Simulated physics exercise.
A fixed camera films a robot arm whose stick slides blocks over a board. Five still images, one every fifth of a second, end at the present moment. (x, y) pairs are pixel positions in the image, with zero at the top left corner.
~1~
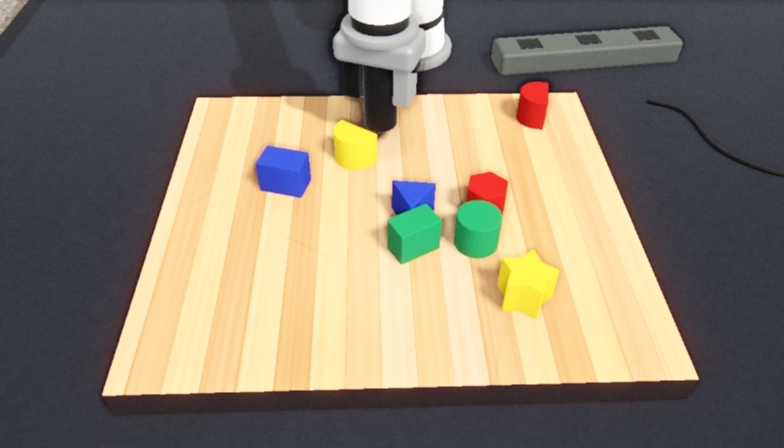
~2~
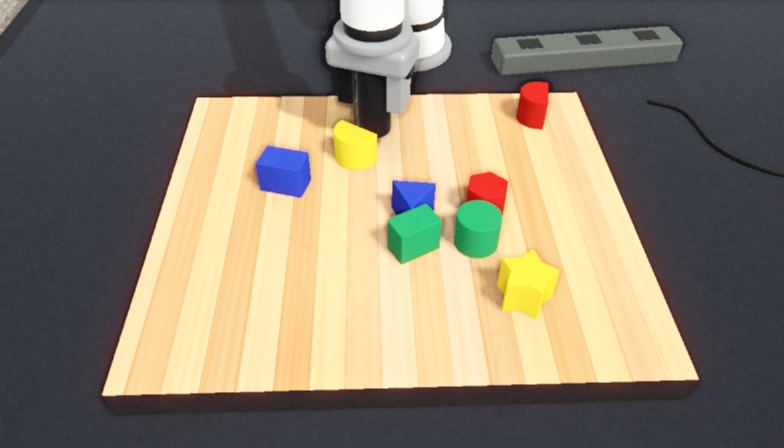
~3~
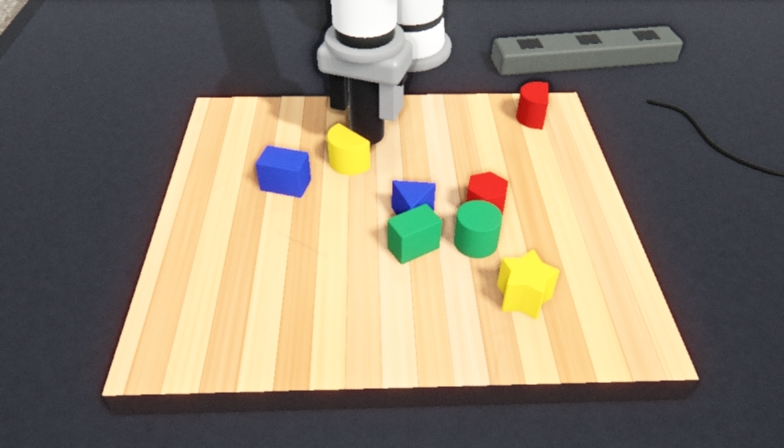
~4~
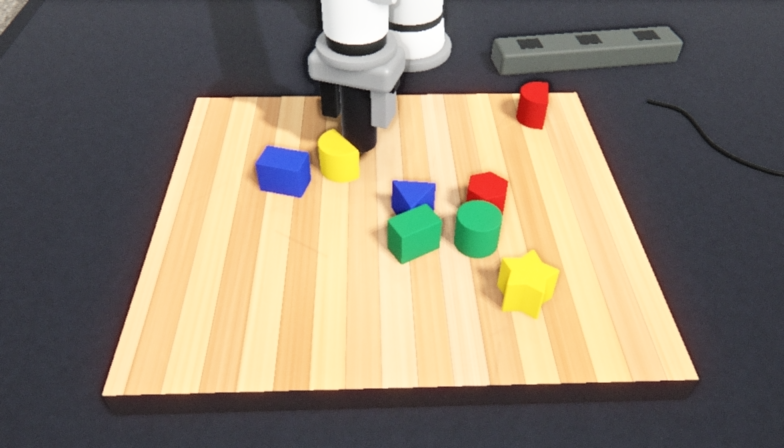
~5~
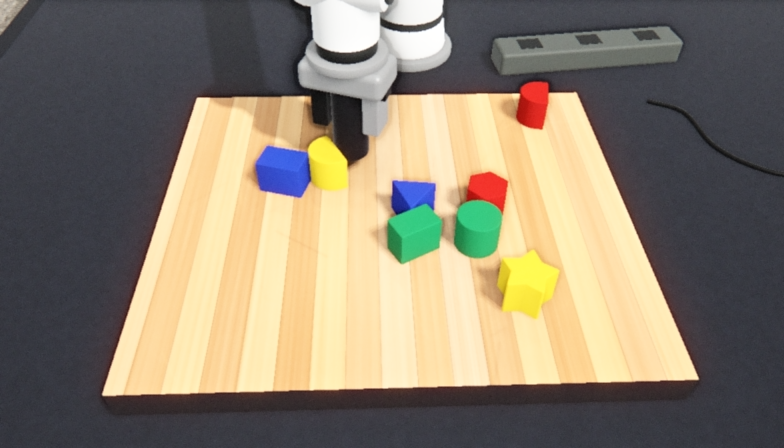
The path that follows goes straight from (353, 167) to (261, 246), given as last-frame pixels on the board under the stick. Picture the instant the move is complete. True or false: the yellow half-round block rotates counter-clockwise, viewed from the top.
This is false.
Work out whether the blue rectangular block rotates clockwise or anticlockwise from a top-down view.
From above, the blue rectangular block will be seen to turn clockwise.
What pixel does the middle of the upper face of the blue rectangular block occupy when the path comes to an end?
Its top centre is at about (246, 172).
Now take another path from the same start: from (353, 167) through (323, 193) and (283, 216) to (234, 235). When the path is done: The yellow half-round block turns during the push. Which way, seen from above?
Viewed from the top, it goes anticlockwise.
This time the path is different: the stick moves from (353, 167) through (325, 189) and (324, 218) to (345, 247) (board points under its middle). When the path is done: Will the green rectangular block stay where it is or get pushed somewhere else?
The green rectangular block will stay where it is.
What follows on the original path. One third of the way, stick at (322, 177); blue rectangular block at (256, 167), turned 60° clockwise; yellow half-round block at (294, 177).
Two thirds of the way, stick at (292, 203); blue rectangular block at (247, 172), turned 105° clockwise; yellow half-round block at (257, 200), turned 20° clockwise.
At the end, stick at (258, 231); blue rectangular block at (246, 172), turned 105° clockwise; yellow half-round block at (223, 214), turned 45° clockwise; blue triangular block in place.
